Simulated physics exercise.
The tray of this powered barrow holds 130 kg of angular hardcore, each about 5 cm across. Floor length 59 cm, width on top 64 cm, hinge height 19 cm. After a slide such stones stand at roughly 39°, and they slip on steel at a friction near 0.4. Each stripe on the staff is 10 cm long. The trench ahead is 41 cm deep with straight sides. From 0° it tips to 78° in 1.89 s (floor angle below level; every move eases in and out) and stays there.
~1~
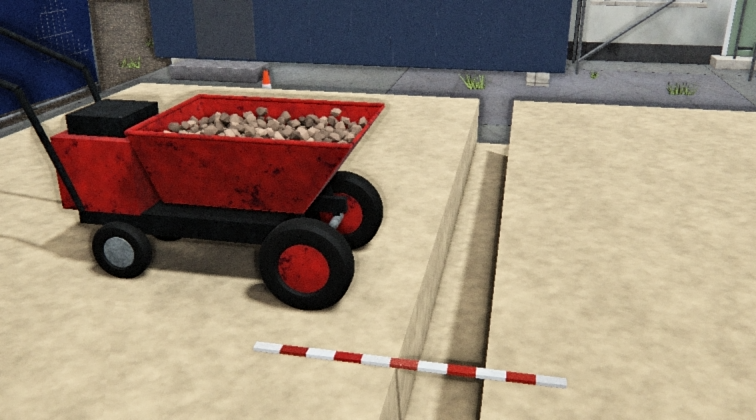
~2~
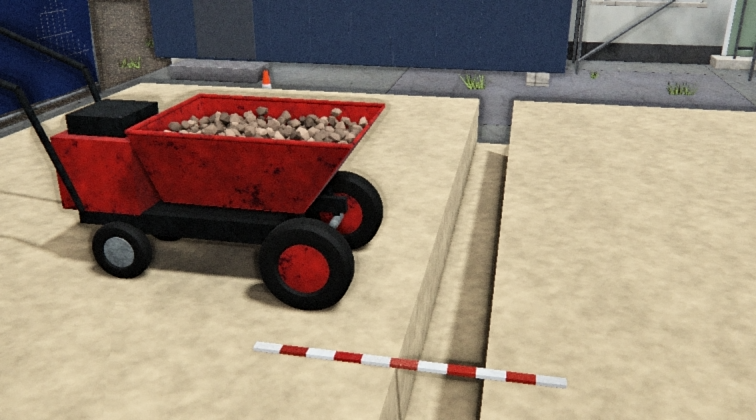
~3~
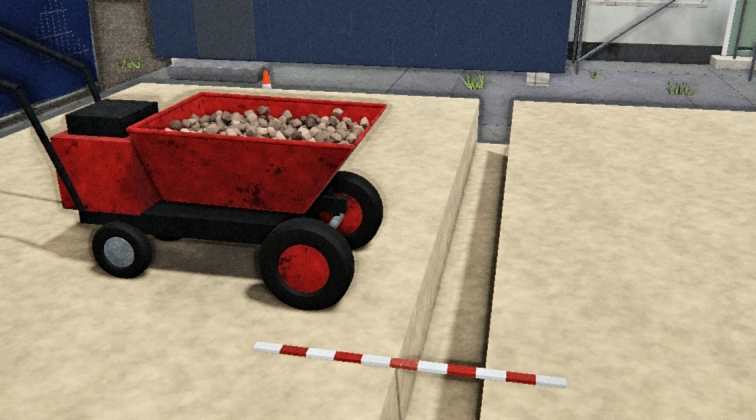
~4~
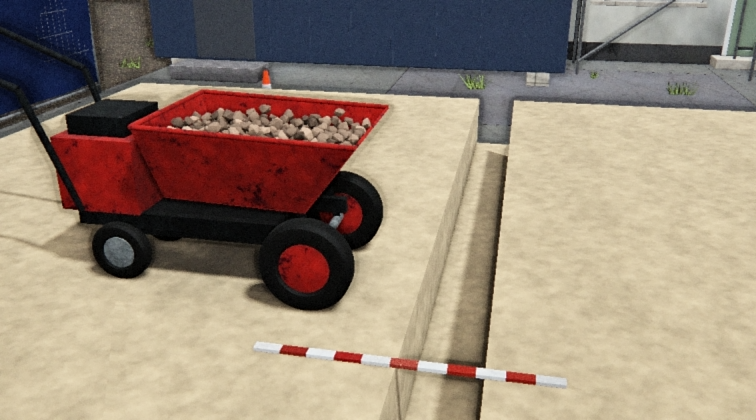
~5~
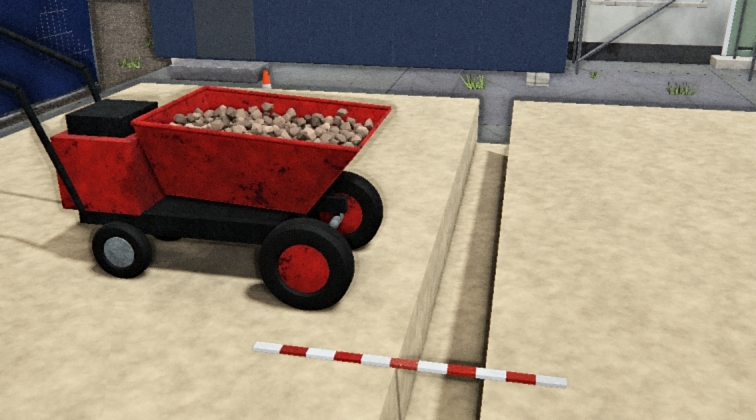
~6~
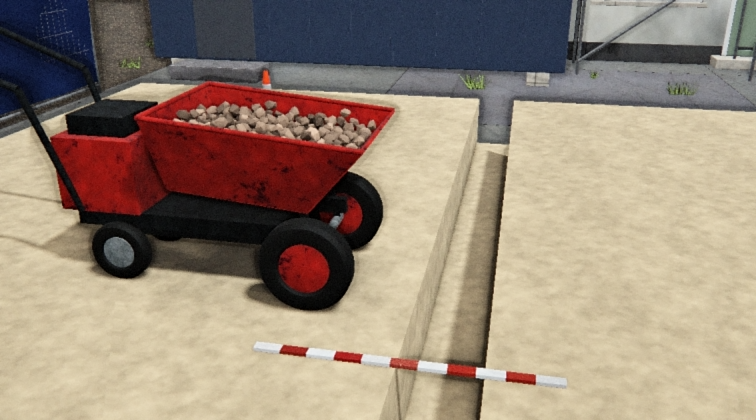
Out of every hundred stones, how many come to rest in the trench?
Close to 81 in a hundred.
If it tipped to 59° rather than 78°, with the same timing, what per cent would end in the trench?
Then about 15 per cent.
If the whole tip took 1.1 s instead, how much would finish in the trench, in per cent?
In that case some 80 per cent.
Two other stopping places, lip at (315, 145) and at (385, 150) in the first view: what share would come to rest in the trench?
First some 100, then 15 per cent.
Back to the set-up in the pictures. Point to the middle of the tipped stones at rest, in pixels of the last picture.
Near (468, 346).
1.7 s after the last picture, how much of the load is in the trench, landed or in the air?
About 30 per cent by then.
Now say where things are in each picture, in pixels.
In the first picture, the tray is at 0°, its lip at (350, 147); the top of the load is at (269, 120).
In the second picture, lip at (350, 147), floor tilted 0°, highest stones at (269, 120).
In the third picture, lip at (352, 148), floor tilted 1°, highest stones at (271, 119).
In the fourth picture, the tray is at 2°, its lip at (354, 149); the top of the load is at (258, 117).
In the fifth picture, the tray is at 3°, its lip at (358, 151); the top of the load is at (246, 116).
In the sixth picture, lip at (362, 153), floor tilted 5°, highest stones at (232, 113).
Then, 1.1 s after the last picture the floor is at 66°, 100 % in the tray; the foremost stones are at (459, 242).
Then, 1.7 s after the last picture the floor is at 78°, 56 % in the tray, 30 % in the trench, 14 % past the trench; the foremost stones are at (588, 284).
Then, 2.0 s after the last picture the floor is at 78°, 28 % in the tray, 53 % in the trench, 20 % past the trench; the foremost stones are at (643, 304).
Then, 4.0 s after the last picture the floor is at 78°, 0 % in the tray, 81 % in the trench, 19 % past the trench; the foremost stones are at (647, 305).
